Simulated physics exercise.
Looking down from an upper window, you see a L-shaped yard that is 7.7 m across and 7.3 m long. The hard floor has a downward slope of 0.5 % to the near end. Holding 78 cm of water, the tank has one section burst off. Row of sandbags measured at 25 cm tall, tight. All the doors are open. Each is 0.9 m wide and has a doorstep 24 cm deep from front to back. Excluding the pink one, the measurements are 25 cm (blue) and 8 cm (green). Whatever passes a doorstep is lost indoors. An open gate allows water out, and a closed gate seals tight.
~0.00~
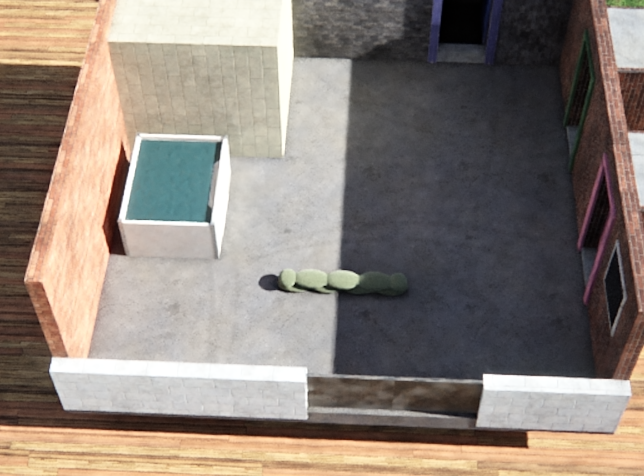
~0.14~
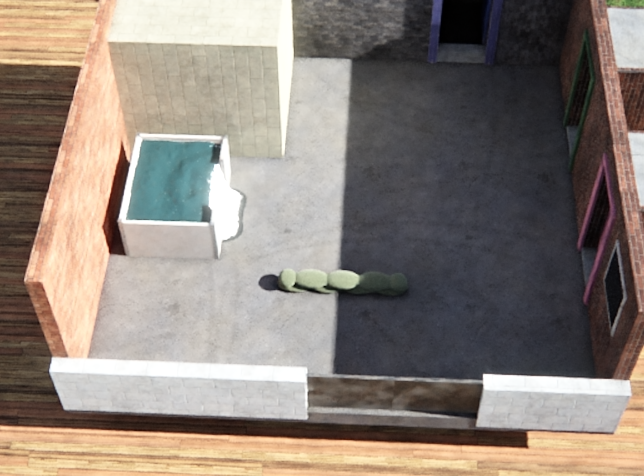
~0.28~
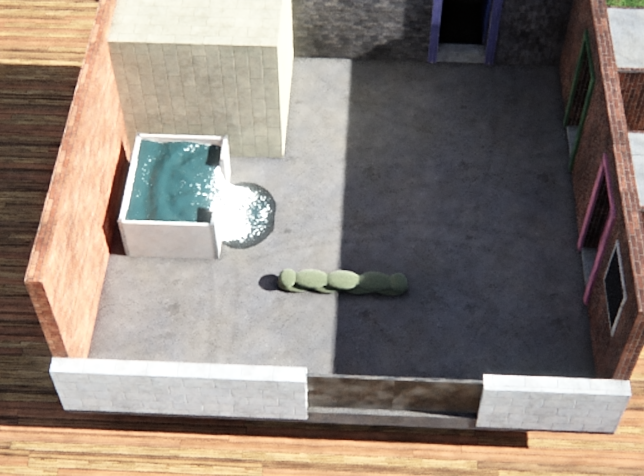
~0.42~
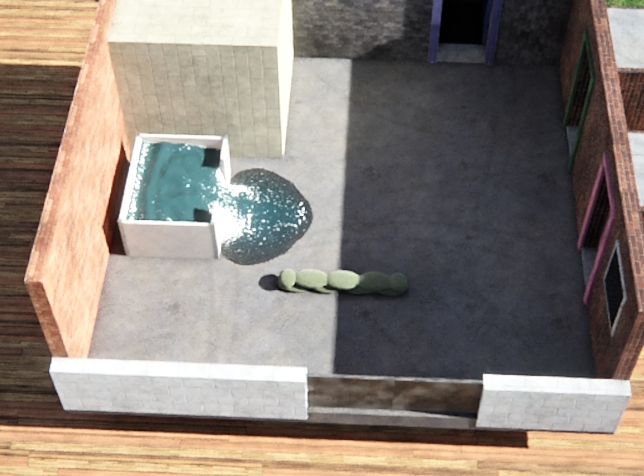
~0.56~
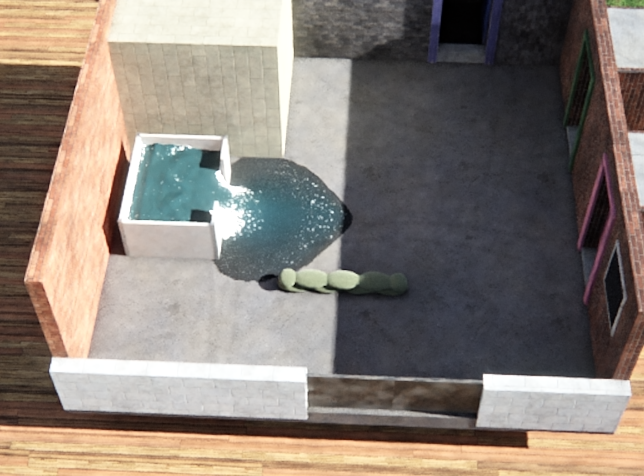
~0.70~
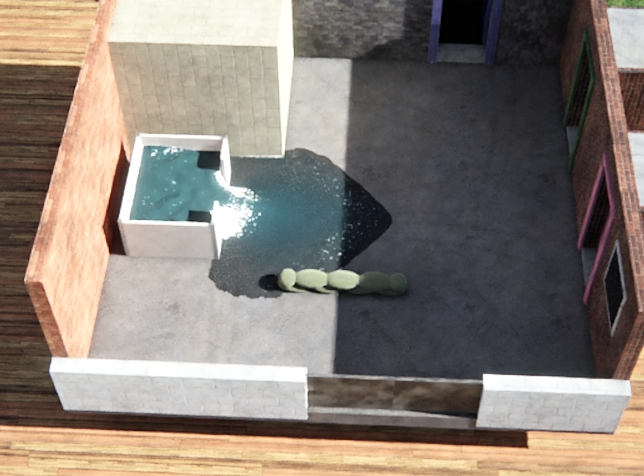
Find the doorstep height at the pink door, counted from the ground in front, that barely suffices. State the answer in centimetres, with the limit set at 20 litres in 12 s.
It barely suffices at around 17 cm.
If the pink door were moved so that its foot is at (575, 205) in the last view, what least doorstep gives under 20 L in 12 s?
Minimum: About 12.0 cm.
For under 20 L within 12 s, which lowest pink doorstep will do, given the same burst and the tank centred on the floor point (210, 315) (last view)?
I'd put it at close to 9.5 cm.
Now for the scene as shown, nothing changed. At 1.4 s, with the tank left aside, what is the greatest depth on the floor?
About 30 cm.
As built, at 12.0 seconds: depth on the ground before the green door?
You'd measure close to 3.0 cm there.
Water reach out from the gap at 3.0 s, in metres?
Roughly 6.8 m.
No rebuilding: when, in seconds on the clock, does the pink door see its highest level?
It peaks around 2.8 s.
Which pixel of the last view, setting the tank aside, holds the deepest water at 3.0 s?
(572, 235).
After 1.4 s water covers 30 % of the floor, deepest (30 cm) near (236, 215); it has not reached the pink door.
After 3.0 s water covers 60 % of the floor, deepest (22 cm) near (572, 235); 20 cm at the pink door, 34 litres in over its 12 cm doorstep.
After 12.0 s water covers 95 % of the floor, deepest (10 cm) near (352, 271); 5 cm at the pink door, 57 litres in over its 12 cm doorstep.
At the pink door as built, the water arrived by 1.9 s and peaked near 21 cm at 2.8 s.
Run again over the same 12 s with other heights there, 34 litres in over 14.5 cm, 10 litres over 19.5 cm. The limit of 20 litres is kept from about 17 cm up.
